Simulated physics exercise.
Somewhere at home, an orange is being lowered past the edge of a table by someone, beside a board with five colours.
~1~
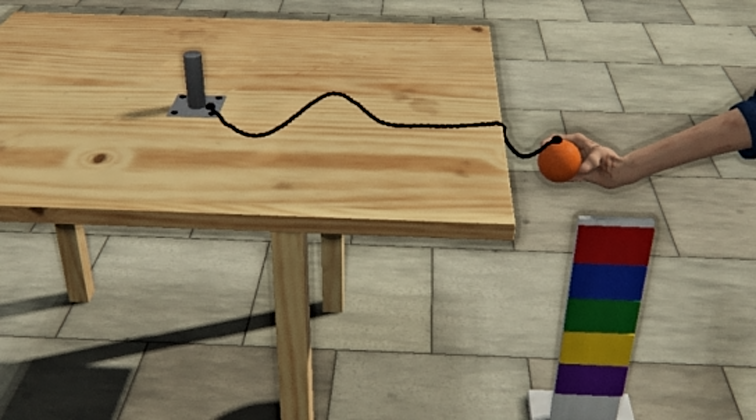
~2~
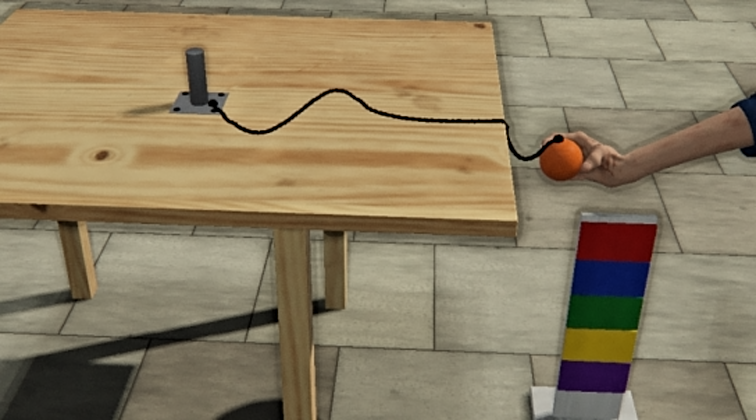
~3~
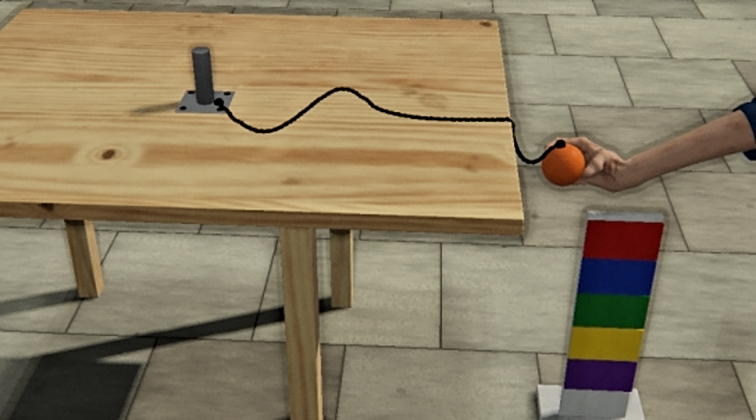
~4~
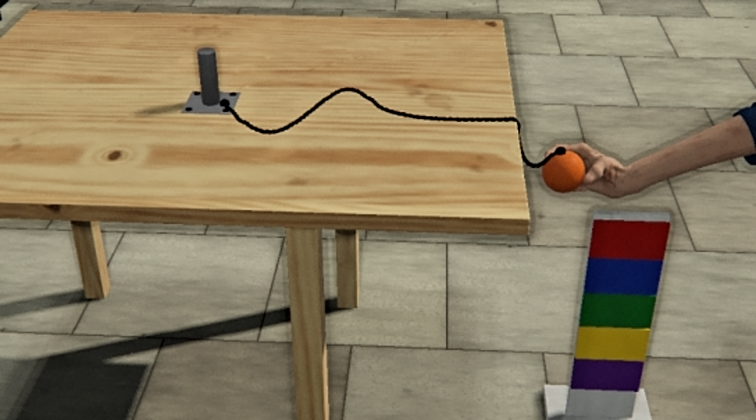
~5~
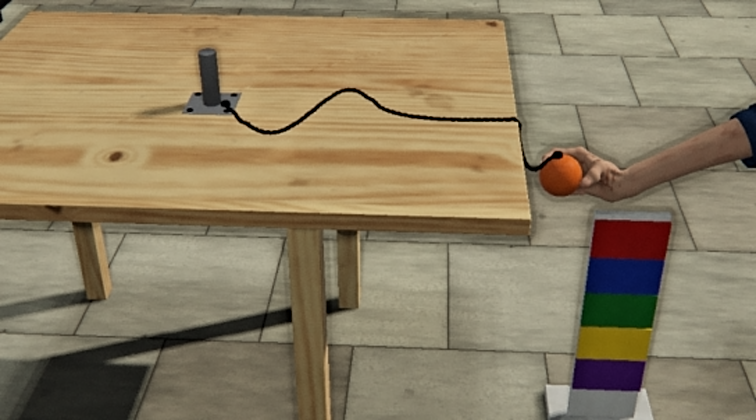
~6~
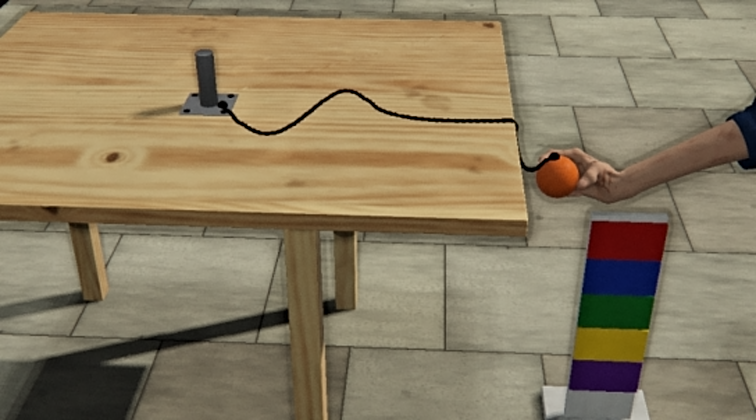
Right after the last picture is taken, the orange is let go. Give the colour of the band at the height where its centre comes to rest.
The band is green.
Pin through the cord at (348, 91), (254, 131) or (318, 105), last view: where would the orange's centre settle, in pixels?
They end up at (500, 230), (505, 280) and (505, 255).
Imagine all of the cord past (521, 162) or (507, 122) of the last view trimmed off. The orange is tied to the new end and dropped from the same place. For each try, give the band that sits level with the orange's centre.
First try: Blue; second try: Red.
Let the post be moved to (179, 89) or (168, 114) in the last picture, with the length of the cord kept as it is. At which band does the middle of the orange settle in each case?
Blue; blue.
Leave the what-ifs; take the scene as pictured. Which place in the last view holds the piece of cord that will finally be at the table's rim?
Roughly (402, 116).
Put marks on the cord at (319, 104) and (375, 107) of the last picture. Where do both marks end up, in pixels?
(388, 114) and (482, 119), approximately.
A little later, orange near (542, 291); level with blue.
Next, orange near (472, 295); level with green.
Later still, orange near (513, 315); level with green.
When it is over, orange near (501, 315); level with green. Its middle rests at the green band.
